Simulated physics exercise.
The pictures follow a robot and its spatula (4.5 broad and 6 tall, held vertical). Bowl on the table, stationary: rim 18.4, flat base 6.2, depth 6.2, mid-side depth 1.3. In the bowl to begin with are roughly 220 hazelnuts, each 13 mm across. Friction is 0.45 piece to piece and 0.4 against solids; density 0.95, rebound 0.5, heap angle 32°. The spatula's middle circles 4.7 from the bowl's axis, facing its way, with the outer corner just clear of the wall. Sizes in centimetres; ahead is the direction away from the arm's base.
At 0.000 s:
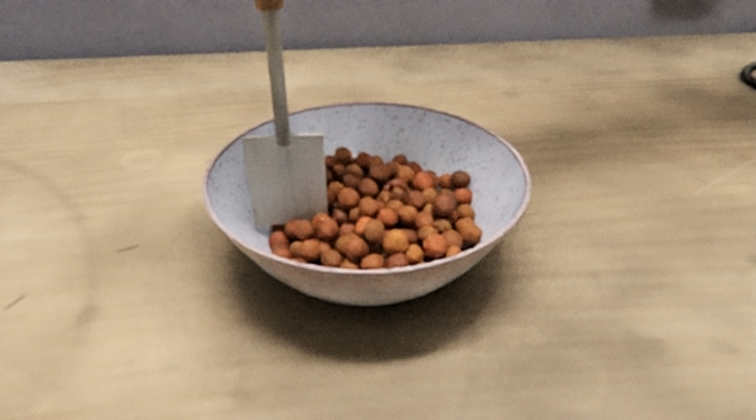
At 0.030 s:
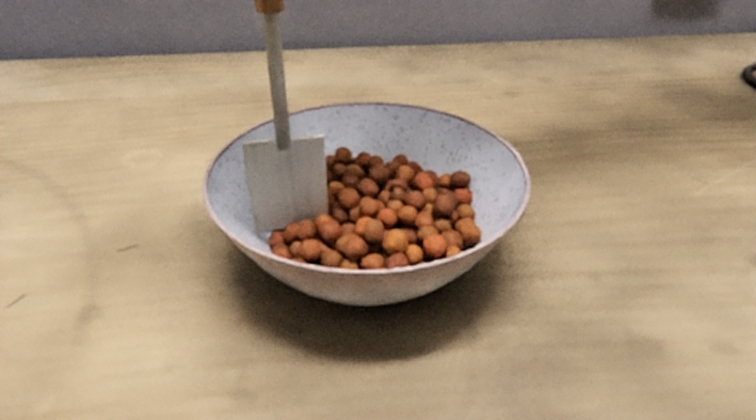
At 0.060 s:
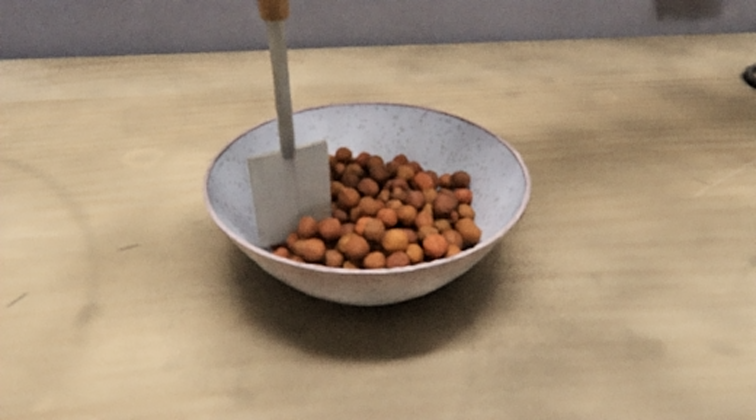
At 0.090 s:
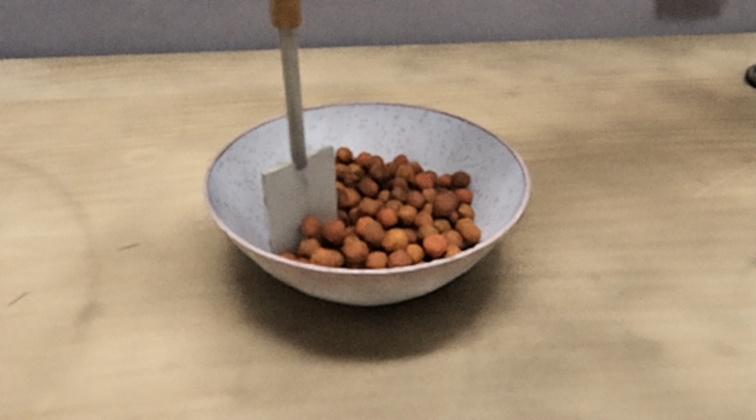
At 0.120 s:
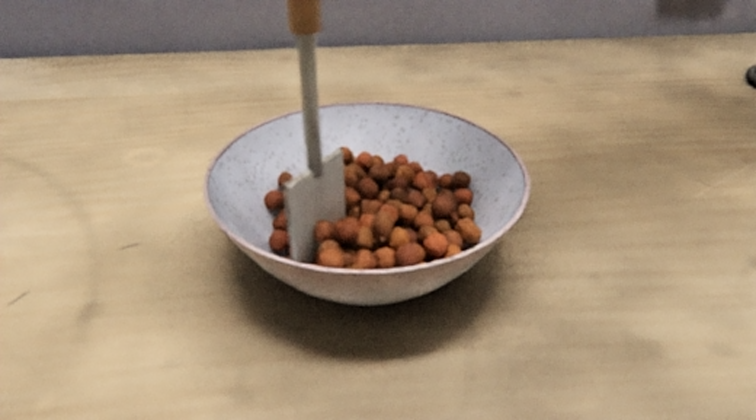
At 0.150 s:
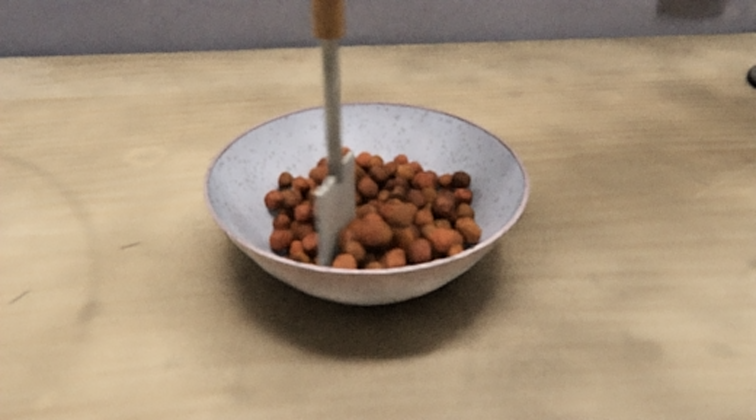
In this clip, a flat metal spatula held upright stands at the left side of a speckled bowl of small reddish-brown balls, then moves rightward through them while turning nearly edge-on, pushing some aside as others appear on its left.
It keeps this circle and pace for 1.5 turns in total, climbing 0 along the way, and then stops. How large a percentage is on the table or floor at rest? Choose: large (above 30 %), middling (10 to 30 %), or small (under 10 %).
Middling.
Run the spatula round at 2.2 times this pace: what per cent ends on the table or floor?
It would come to around 45 percent.
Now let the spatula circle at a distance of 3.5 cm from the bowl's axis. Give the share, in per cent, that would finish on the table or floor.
Near 5 %.
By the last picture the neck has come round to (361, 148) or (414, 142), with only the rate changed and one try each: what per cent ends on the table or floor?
Roughly 20 per cent on the first try and 40 per cent on the second.
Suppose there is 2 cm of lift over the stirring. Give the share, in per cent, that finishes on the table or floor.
It comes to some 10 per cent.
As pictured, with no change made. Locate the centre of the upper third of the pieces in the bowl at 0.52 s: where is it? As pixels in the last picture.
Around (339, 143).
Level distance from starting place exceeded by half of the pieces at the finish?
Some 8 cm.
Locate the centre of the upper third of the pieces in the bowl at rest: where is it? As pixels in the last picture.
In the final view it lies around (414, 172).
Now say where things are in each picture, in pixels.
The spatula neck at (281, 111), 0° round; upper third of the load around (382, 202), from x 275 to 470, top at y 155; 218 in the bowl, in the first frame.
The spatula neck at (281, 114), 6° round; upper third of the load around (382, 202), from x 275 to 470, top at y 155, in the second frame.
The spatula neck at (286, 124), 20° round; upper third of the load around (376, 207), from x 275 to 470, top at y 155, in the third frame.
The spatula neck at (297, 133), 35° round; upper third of the load around (377, 207), from x 275 to 470, top at y 155, in the fourth frame.
The spatula neck at (313, 140), 50° round; upper third of the load around (378, 208), from x 275 to 470, top at y 155, in the fifth frame.
The spatula neck at (334, 146), 66° round; upper third of the load around (383, 208), from x 275 to 470, top at y 155; 218 in the bowl, in the sixth frame.
After 0.52 s, 251° round, highest piece 8 above the table; 211 in the bowl, 4 on the table or floor, 3 in flight or on the tool.
After 0.89 s, 77° round, highest piece 8 above the table; 192 in the bowl, 22 on the table or floor, 4 in flight or on the tool.
After 1.27 s, 180° round, highest piece 6 above the table; 182 in the bowl, 36 on the table or floor.
After 1.97 s, 180° round, highest piece 6 above the table; 182 in the bowl, 36 on the table or floor.
In the end, 182 in the bowl, 36 on the table or floor. That is 17 % on the table or floor.
